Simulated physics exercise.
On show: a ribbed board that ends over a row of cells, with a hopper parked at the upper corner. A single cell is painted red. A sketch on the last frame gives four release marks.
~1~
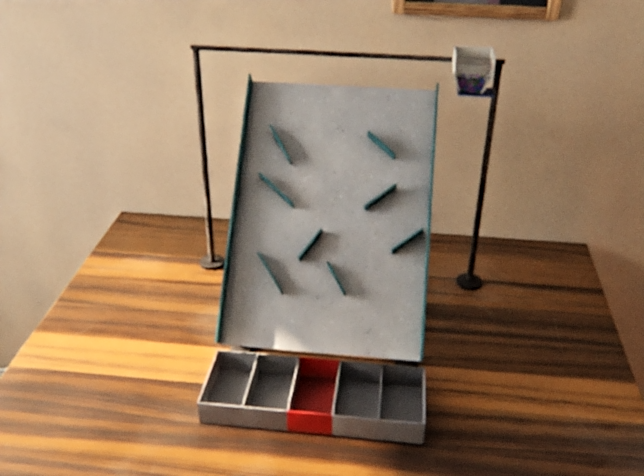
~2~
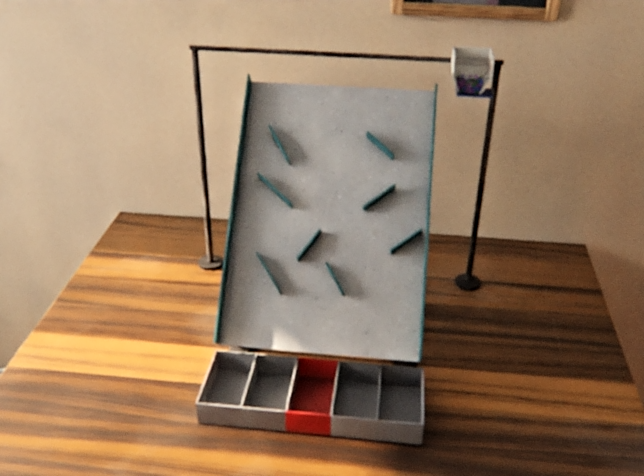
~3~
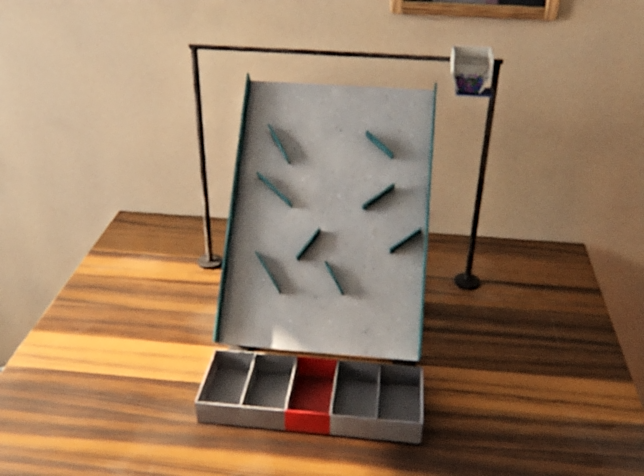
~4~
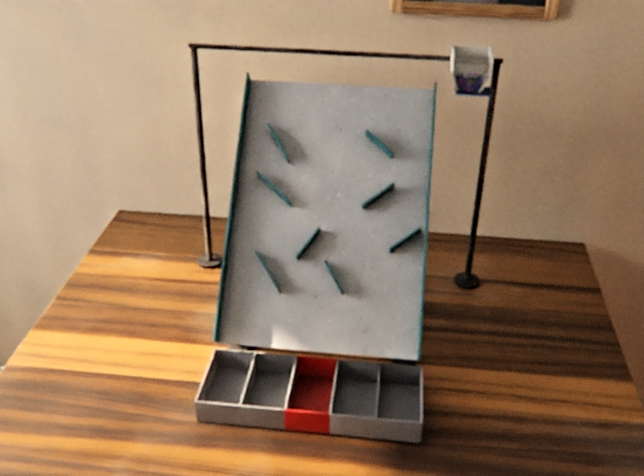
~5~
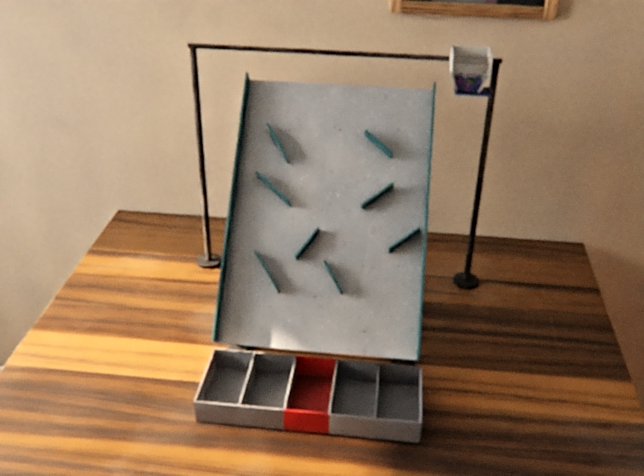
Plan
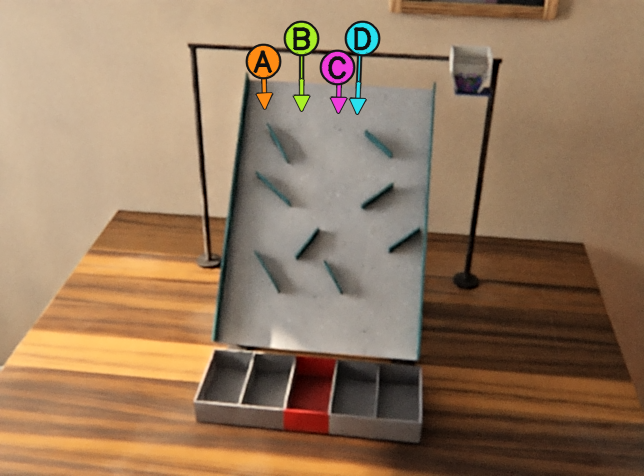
Nothing moves apart from a very slight shift of the view, as a pale board with angled green ribs leans above a row of five cells, the middle one red, with a small hopper at the upper right.
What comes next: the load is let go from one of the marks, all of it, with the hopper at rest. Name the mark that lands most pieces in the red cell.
B.
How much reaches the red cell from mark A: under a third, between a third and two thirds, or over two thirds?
It is under a third.
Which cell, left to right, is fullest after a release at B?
It is the third one.
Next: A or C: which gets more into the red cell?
C.
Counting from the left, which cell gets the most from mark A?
The first from the left.
On the marked copy, mark A meets the board at (264, 103); mark B meets the board at (301, 105); mark C meets the board at (338, 107); mark D meets the board at (357, 108).
For mark A, close to a quarter in the red cell, close to two thirds in other cells, a small share outside the box.
For mark B, close to two thirds in the red cell, close to a quarter in other cells, a small share outside the box.
For mark C, close to a third in the red cell, close to half in other cells, a small share outside the box.
For mark D, close to a third in the red cell, close to half in other cells, a small share held on the board, a small share outside the box.
